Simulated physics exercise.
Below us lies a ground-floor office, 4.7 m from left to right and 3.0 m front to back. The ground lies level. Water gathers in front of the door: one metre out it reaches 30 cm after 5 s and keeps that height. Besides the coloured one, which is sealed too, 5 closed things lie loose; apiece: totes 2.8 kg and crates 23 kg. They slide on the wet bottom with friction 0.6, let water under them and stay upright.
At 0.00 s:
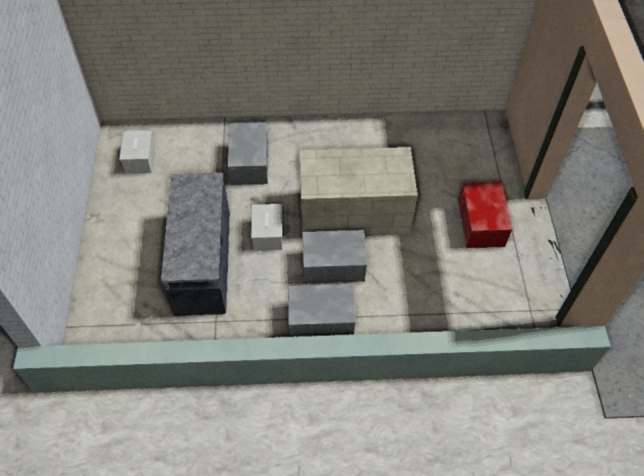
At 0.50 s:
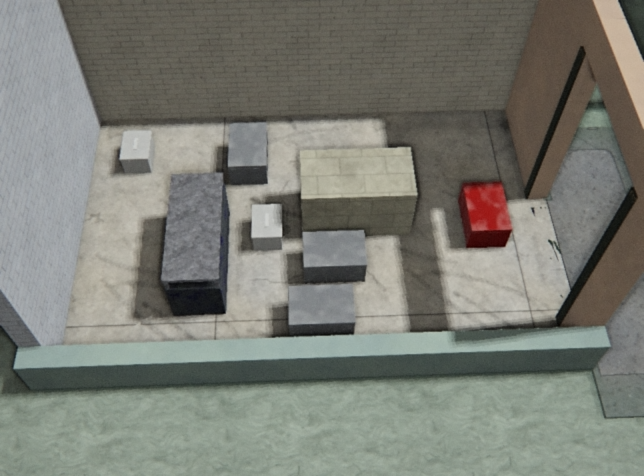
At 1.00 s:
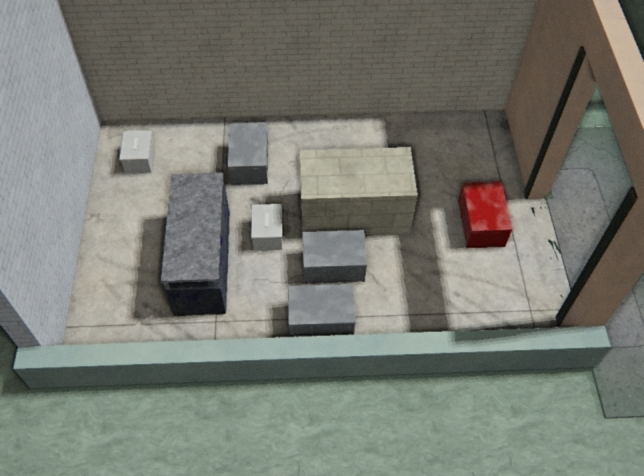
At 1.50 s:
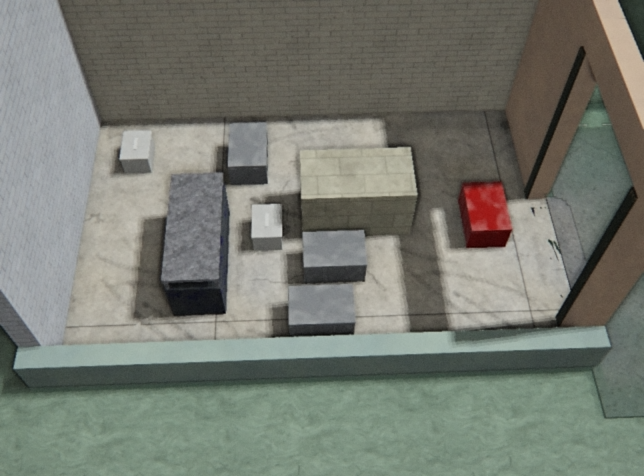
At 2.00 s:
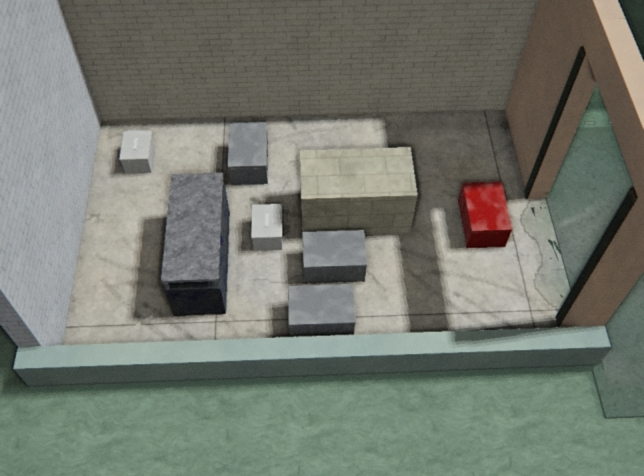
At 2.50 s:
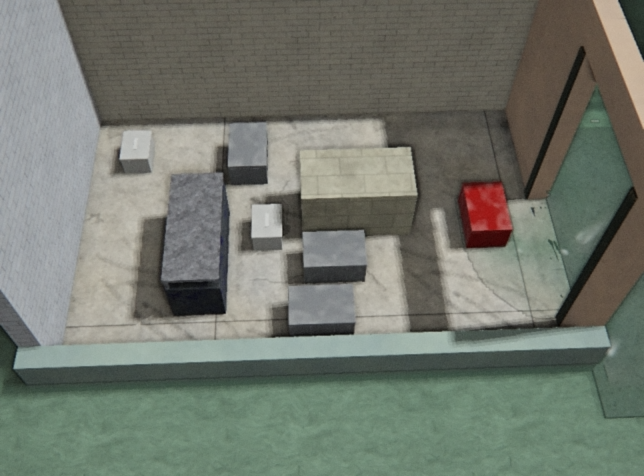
Greenish water spreading outside a walled room of still boxes, then seeping through the doorway at right towards a red crate.
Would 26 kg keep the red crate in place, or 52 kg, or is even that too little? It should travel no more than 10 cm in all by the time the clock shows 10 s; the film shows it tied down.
Verdict: Neither load is enough.
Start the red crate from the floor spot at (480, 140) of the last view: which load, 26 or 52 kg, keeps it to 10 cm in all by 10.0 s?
Only the larger holds.
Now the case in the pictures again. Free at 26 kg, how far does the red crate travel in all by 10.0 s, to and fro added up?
About 60 cm.
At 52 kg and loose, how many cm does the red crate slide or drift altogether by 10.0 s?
Some 50 cm in all.
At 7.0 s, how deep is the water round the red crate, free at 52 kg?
Roughly 10 cm.
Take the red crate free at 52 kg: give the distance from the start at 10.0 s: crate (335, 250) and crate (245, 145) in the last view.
In that order: 200 cm, 100 cm.
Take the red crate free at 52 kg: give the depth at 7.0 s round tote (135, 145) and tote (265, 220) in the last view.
Roughly 1 and 7 cm.
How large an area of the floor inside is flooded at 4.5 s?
About 5.0 m2.
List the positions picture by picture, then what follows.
In the first frame, the red crate at (487, 206), on the bottom; 0.0 m2 under water; 0 of 6 have shifted.
In the second frame, the red crate at (487, 206) rests on the ground; water covers 0.0 m2; 0 of 6 have shifted.
In the third frame, the red crate at (487, 206), on the bottom; 0.0 m2 under water; 0 of 6 have shifted.
In the fourth frame, the red crate at (487, 206) rests on the ground; 0.0 m2 under water; 0 of 6 have shifted.
In the fifth frame, the red crate at (487, 206), on the bottom; water covers 0.1 m2; 0 of 6 have shifted.
In the sixth frame, the red crate at (487, 206), on the bottom; water covers 0.7 m2; 0 of 6 have shifted.
After 3.5 s the red crate would be 4 cm from its start with 26 kg and 0 cm from its start with 52 kg; 6 cm of water round it then.
After 4.5 s the red crate would be 48 cm from its start with 26 kg and 0 cm from its start with 52 kg; 8 cm of water round it then.
After 7.0 s the red crate would be 55 cm from its start with 26 kg and 39 cm from its start with 52 kg; 10 cm of water round it then.
After 10.0 s the red crate would be 57 cm from its start with 26 kg and 53 cm from its start with 52 kg; 13 cm of water round it then.
